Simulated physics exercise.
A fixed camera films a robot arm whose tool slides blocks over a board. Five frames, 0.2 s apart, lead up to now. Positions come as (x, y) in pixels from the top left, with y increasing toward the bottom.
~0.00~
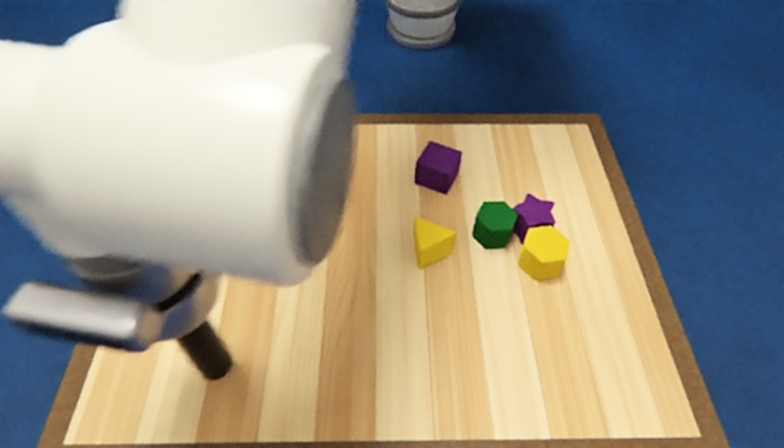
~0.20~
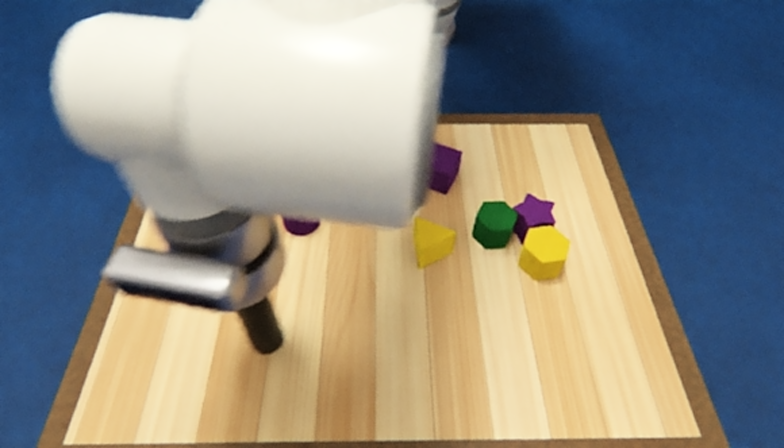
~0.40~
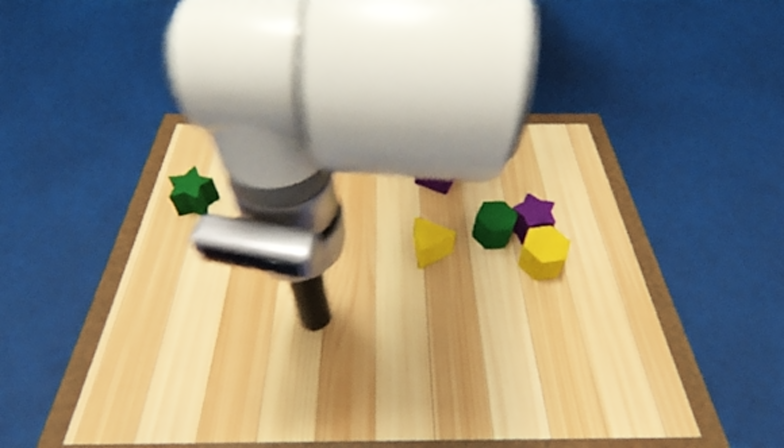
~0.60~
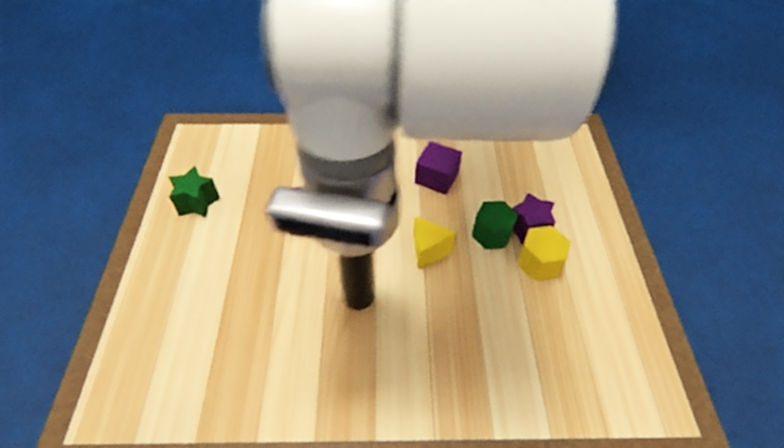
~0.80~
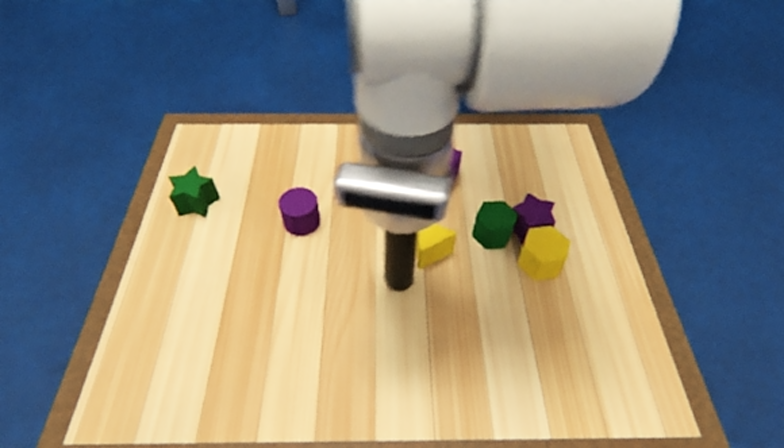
To begin with, a white robot arm holds a dark rod over the lower left of a wooden board with scattered coloured blocks. The arm sweeps right and slightly upward, uncovering a green star and a purple cylinder on the left, and the rod comes close beside the yellow three-sided block.
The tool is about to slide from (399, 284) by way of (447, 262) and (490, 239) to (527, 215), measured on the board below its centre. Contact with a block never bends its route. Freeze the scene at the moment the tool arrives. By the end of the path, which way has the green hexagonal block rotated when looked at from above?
Overhead view: Anti-clockwise.
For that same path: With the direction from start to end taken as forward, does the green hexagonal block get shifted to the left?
Final answer: Yes.
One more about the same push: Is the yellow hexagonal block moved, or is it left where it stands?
That block will keep its spot.
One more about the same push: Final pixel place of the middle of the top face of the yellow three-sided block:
I predict (451, 213).
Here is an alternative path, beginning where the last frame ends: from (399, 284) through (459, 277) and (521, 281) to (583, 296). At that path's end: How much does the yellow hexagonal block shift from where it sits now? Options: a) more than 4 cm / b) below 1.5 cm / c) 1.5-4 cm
c (1.5-4 cm)
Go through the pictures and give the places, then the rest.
Lower end of the tool at (216, 364), tops of blocks, yellow three-sided block at (431, 233), green hexagonal block at (497, 215), purple star at (536, 210), yellow hexagonal block at (548, 243), in the first frame.
Tool at (268, 339), blocks as before, in the second frame.
Tool at (315, 317), blocks as before, in the third frame.
Tool at (359, 297), blocks as before, in the fourth frame.
Tool at (399, 278), yellow three-sided block at (431, 233), green hexagonal block at (497, 215), purple star at (536, 210), yellow hexagonal block at (548, 243), in the fifth frame.
On the path given first. One third of the way, tool at (449, 256); yellow three-sided block at (444, 217), turned 60° anticlockwise.
Two thirds of the way, tool at (492, 233); yellow three-sided block at (451, 213), turned 105° anticlockwise; green hexagonal block at (514, 200), turned 15° anticlockwise; purple star at (552, 203), turned 40° clockwise.
At the end, tool at (529, 208); yellow three-sided block at (451, 213), turned 105° anticlockwise; green hexagonal block at (546, 174), turned 30° anticlockwise; purple star at (577, 196), turned 70° clockwise; yellow hexagonal block not moved.
